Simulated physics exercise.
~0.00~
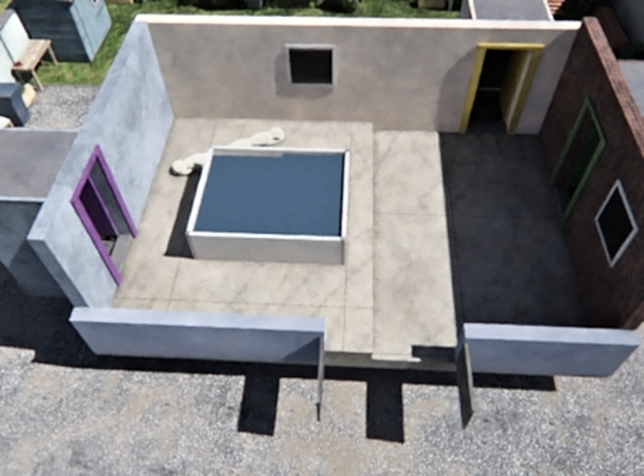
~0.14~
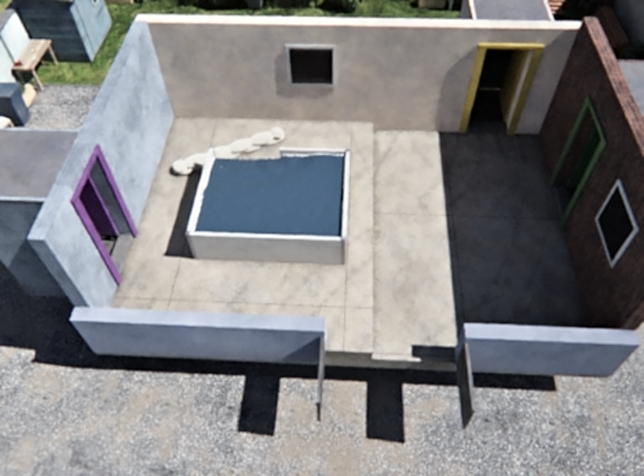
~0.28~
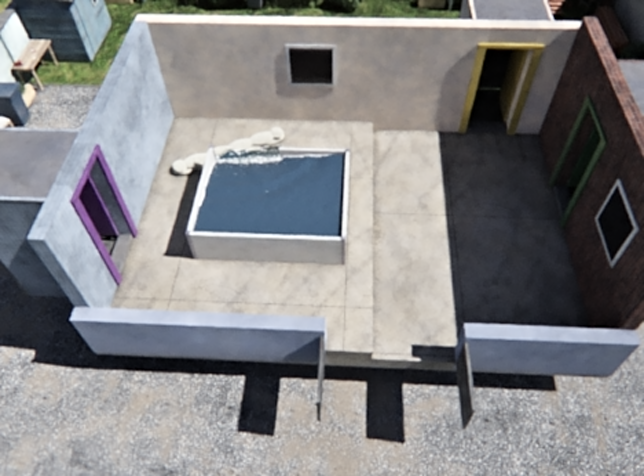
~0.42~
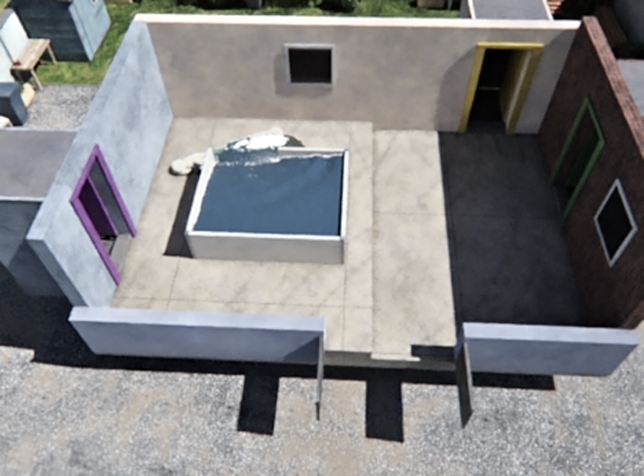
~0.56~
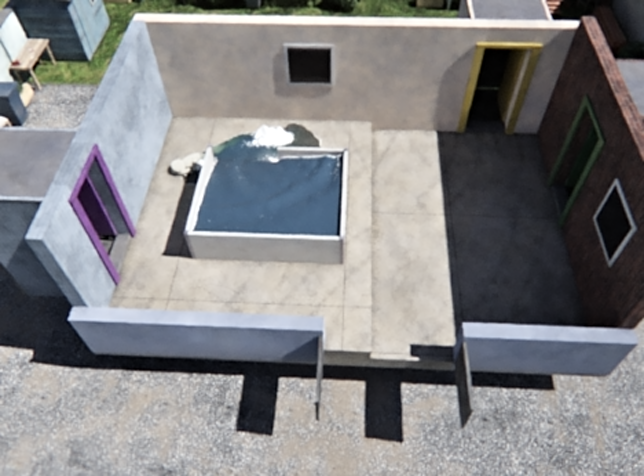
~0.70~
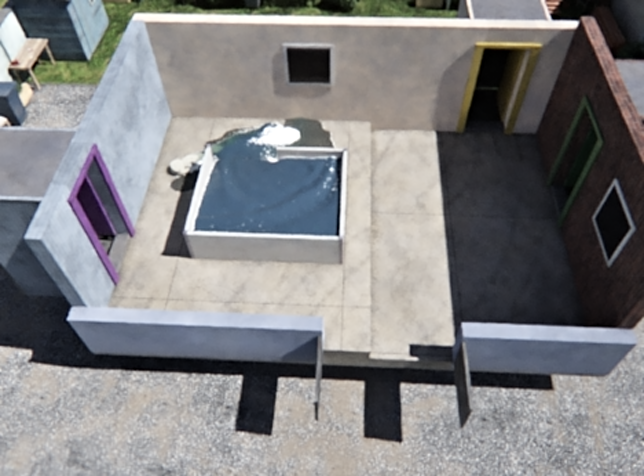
In a walled yard seen from above, water in an open tank sat still, then broke out through the far side and spread across the pale floor behind it, churning white near the gap.
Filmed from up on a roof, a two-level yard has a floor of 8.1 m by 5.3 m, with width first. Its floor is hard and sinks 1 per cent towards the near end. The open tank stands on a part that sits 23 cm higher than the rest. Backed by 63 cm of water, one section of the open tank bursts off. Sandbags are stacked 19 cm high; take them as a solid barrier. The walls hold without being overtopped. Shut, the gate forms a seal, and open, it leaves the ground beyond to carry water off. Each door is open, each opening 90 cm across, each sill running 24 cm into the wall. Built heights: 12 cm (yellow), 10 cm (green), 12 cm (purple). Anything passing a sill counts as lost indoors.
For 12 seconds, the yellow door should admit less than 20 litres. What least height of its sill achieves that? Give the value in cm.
Close to 8.5 cm is just enough.
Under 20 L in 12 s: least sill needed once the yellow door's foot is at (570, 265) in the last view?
Minimum: About 5.0 cm.
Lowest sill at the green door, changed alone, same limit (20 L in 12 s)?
At the green door you'd want roughly 12.5 cm.
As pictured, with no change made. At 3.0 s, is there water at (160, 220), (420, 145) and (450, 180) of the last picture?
Well, in sequence they're soaked, soaked and soaked.
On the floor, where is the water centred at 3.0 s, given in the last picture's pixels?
My guess is close to (279, 182).
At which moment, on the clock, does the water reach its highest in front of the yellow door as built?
The level tops out around 8.5 s.
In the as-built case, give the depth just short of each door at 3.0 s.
Depth at yellow 5 cm, at green 0 cm, at purple 5 cm.
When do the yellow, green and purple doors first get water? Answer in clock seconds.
Arrival times - yellow: 2.0 s; green: 3.2 s; purple: 2.2 s.
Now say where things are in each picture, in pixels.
Still water, 63 cm deep, in the open tank at (273, 192); the yellow door at (496, 96) is dry, in the first picture.
The gap is on the far side, the front 0.3 m out at a hidden place; the back of the open tank holds 63 cm, in the second picture.
Water pours out on the far side and has run 0.7 m, to a hidden place; about 14 cm deep outside, 63 cm at the back, in the third picture.
Water pours out on the far side and has run 1.1 m, to (289, 138); about 13 cm deep outside, 63 cm at the back, in the fourth picture.
The front is at (297, 127), 1.5 m from the gap on the far side; 2.2 m2 of floor is wet, 63 cm left at the back, in the fifth picture.
Water pours out on the far side and has run 1.8 m, to (311, 120); about 8 cm deep outside, 61 cm at the back; the yellow door at (494, 95), 5.3 m from the gap, is still 3.6 m from the nearest water, in the sixth picture.
After 1.4 s water covers 20 % of the floor, deepest (52 cm) near (226, 160); it has not reached the yellow door.
After 3.0 s water covers 50 % of the floor, deepest (34 cm) near (226, 160); 5 cm at the yellow door, 0 litres in over its 12 cm sill.
After 12.0 s water covers 95 % of the floor, deepest (15 cm) near (550, 352); 7 cm at the yellow door, 4 litres in over its 12 cm sill.
At the yellow door as built, the water arrived by 2.1 s and peaked near 11 cm at 8.4 s.
Run again over the same 12 s with other heights there, 35 litres in over 7 cm, 13 litres over 9.5 cm. The limit of 20 litres is kept from about 8.5 cm up.
